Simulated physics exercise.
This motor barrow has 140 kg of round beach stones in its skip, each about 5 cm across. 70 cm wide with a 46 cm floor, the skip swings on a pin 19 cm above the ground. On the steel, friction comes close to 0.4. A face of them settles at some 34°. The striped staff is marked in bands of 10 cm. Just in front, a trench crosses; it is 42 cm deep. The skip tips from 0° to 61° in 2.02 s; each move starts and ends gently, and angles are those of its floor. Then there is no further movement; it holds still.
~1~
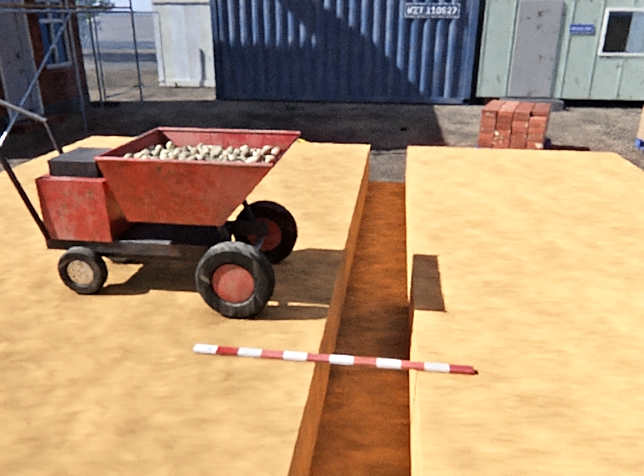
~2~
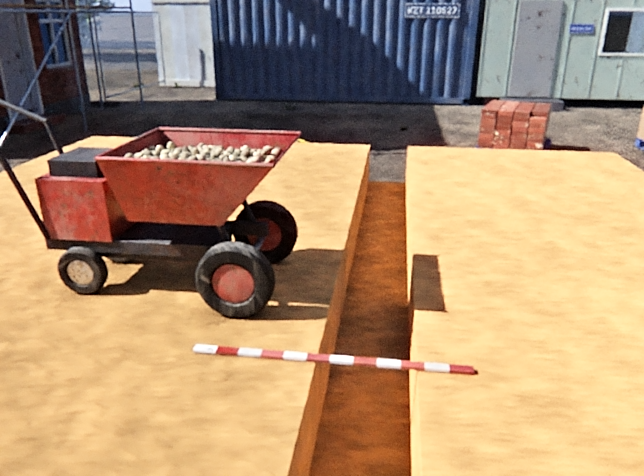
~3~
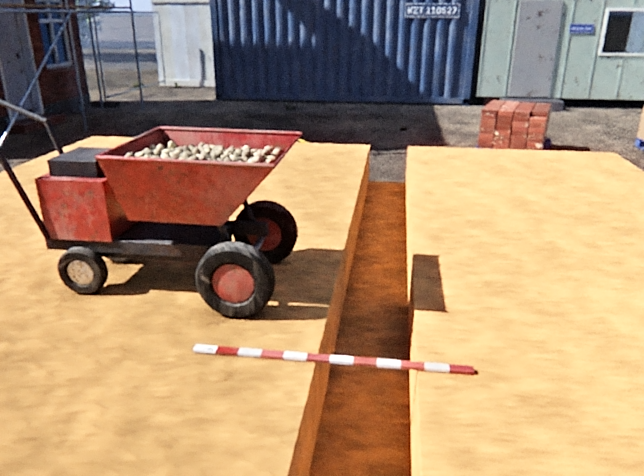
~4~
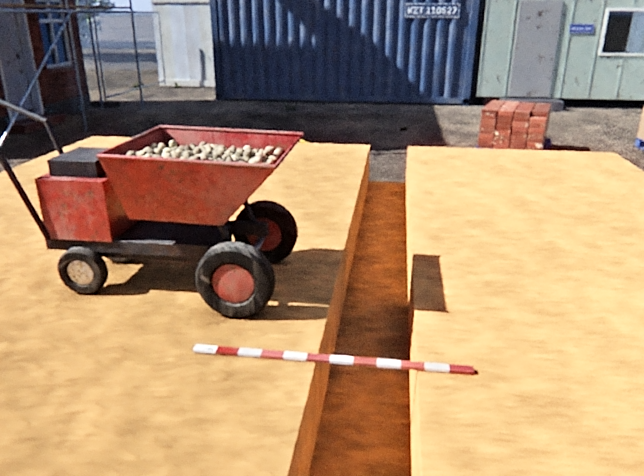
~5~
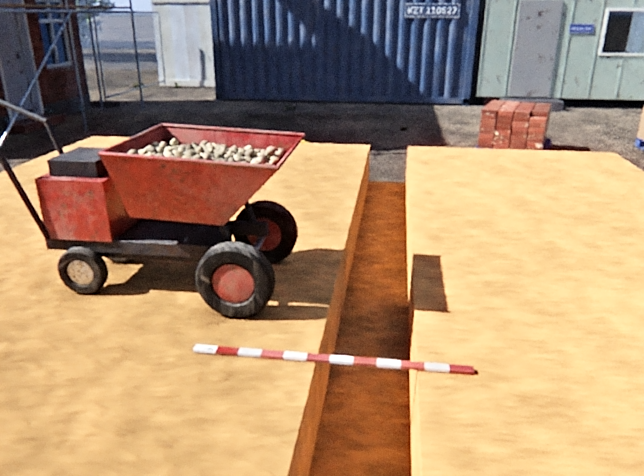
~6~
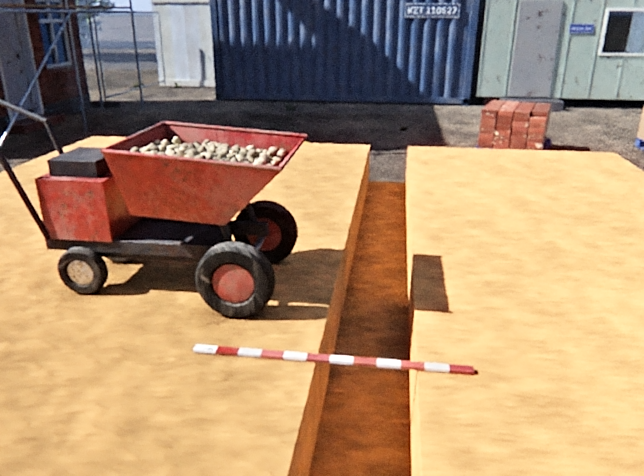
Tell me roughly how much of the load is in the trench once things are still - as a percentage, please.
I would put it at 80 %.
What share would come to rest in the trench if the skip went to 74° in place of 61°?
Share in trench: Approx. 75%.
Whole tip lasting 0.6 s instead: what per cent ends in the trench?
It'd be some 50 per cent.
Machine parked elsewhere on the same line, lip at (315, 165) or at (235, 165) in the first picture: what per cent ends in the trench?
That gives roughly 35 per cent and roughly 100 per cent.
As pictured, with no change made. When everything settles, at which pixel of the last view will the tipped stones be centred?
Somewhere around (389, 349) in the last picture.
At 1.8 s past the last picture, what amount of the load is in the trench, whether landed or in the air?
By that point it's something like 30 in a hundred.
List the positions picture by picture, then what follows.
In the first picture, lip at (273, 166), floor tilted 0°, highest stones at (208, 153).
In the second picture, the skip is at 0°, its lip at (273, 166); the top of the load is at (208, 153).
In the third picture, lip at (275, 166), floor tilted 1°, highest stones at (209, 153).
In the fourth picture, the skip is at 1°, its lip at (276, 167); the top of the load is at (195, 151).
In the fifth picture, lip at (279, 168), floor tilted 2°, highest stones at (183, 150).
In the sixth picture, lip at (281, 169), floor tilted 4°, highest stones at (176, 147).
Then, 1.2 s after the last picture the floor is at 52°, 100 % in the skip; the foremost stones are at (365, 228).
Then, 1.8 s after the last picture the floor is at 61°, 58 % in the skip, 32 % in the trench, 10 % past the trench; the foremost stones are at (471, 306).
Then, 2.2 s after the last picture the floor is at 61°, 34 % in the skip, 46 % in the trench, 20 % past the trench; the foremost stones are at (533, 313).
Then, 4.1 s after the last picture the floor is at 61°, 0 % in the skip, 80 % in the trench, 20 % past the trench; the foremost stones are at (553, 303).
